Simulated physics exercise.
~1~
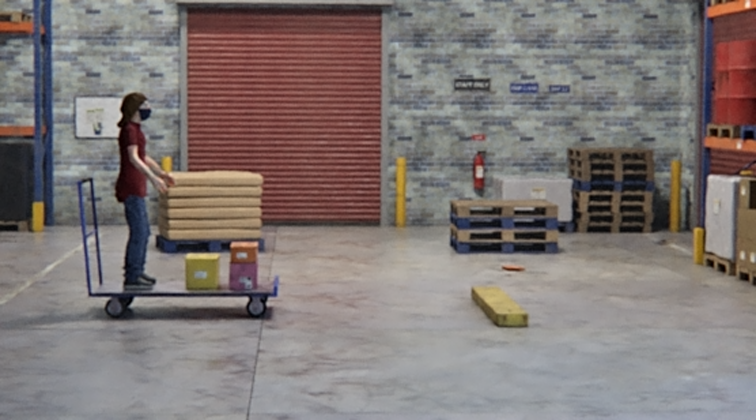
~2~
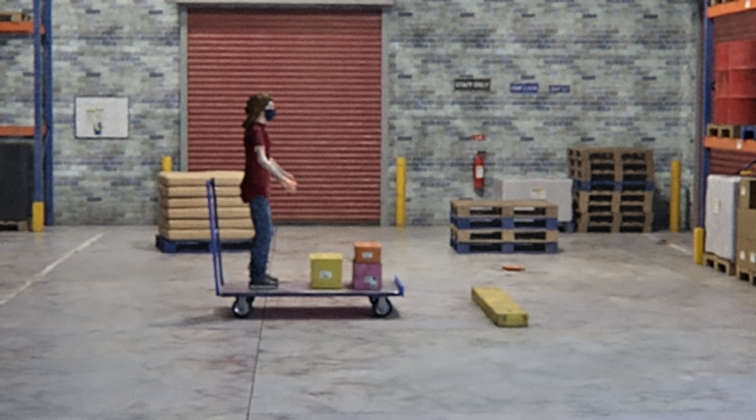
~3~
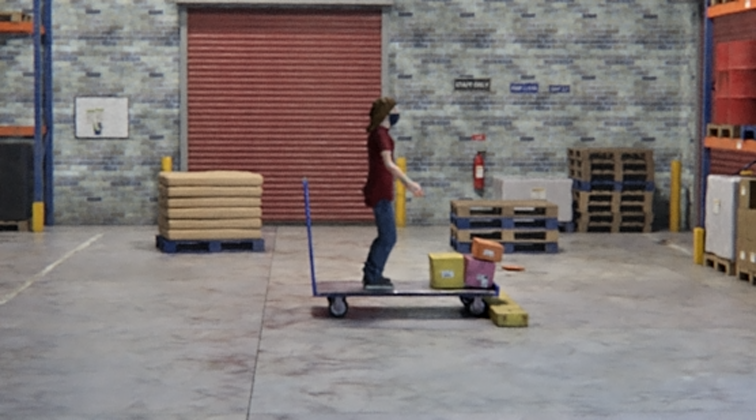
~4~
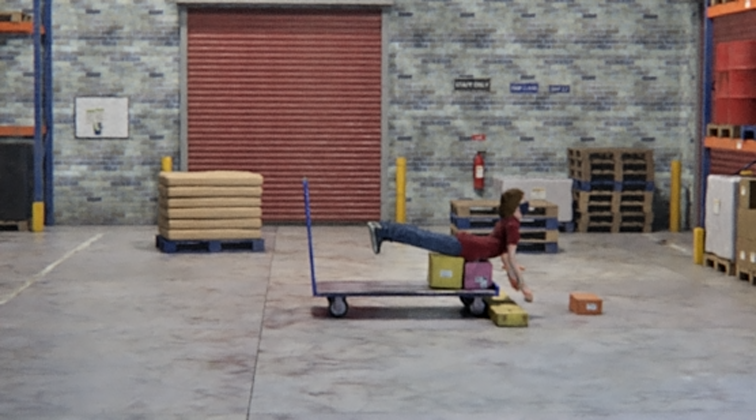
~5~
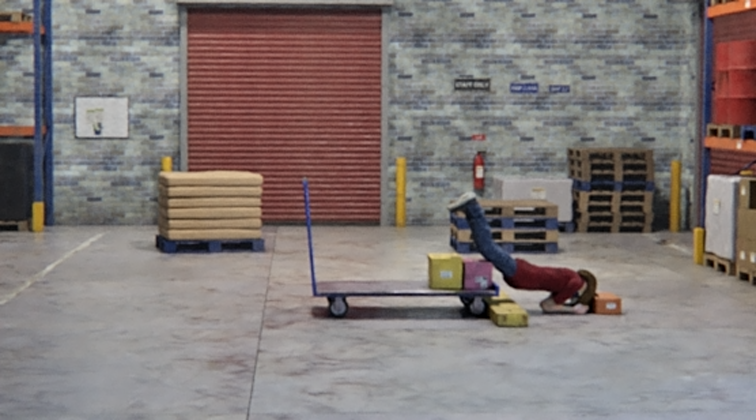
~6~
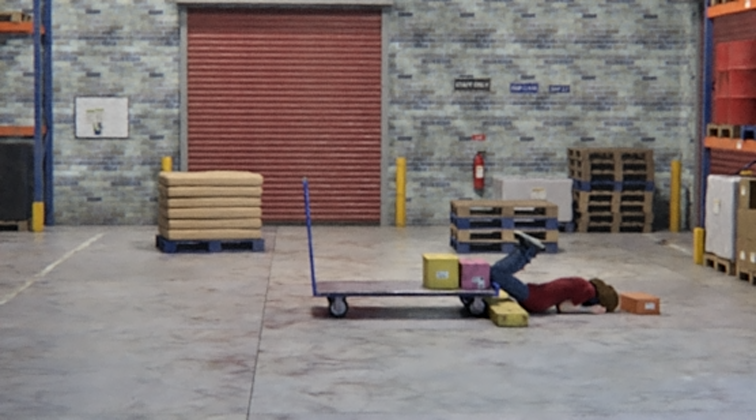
A trolley rolls right, stops at a yellow kerb, and its rider and orange tote pitch off.
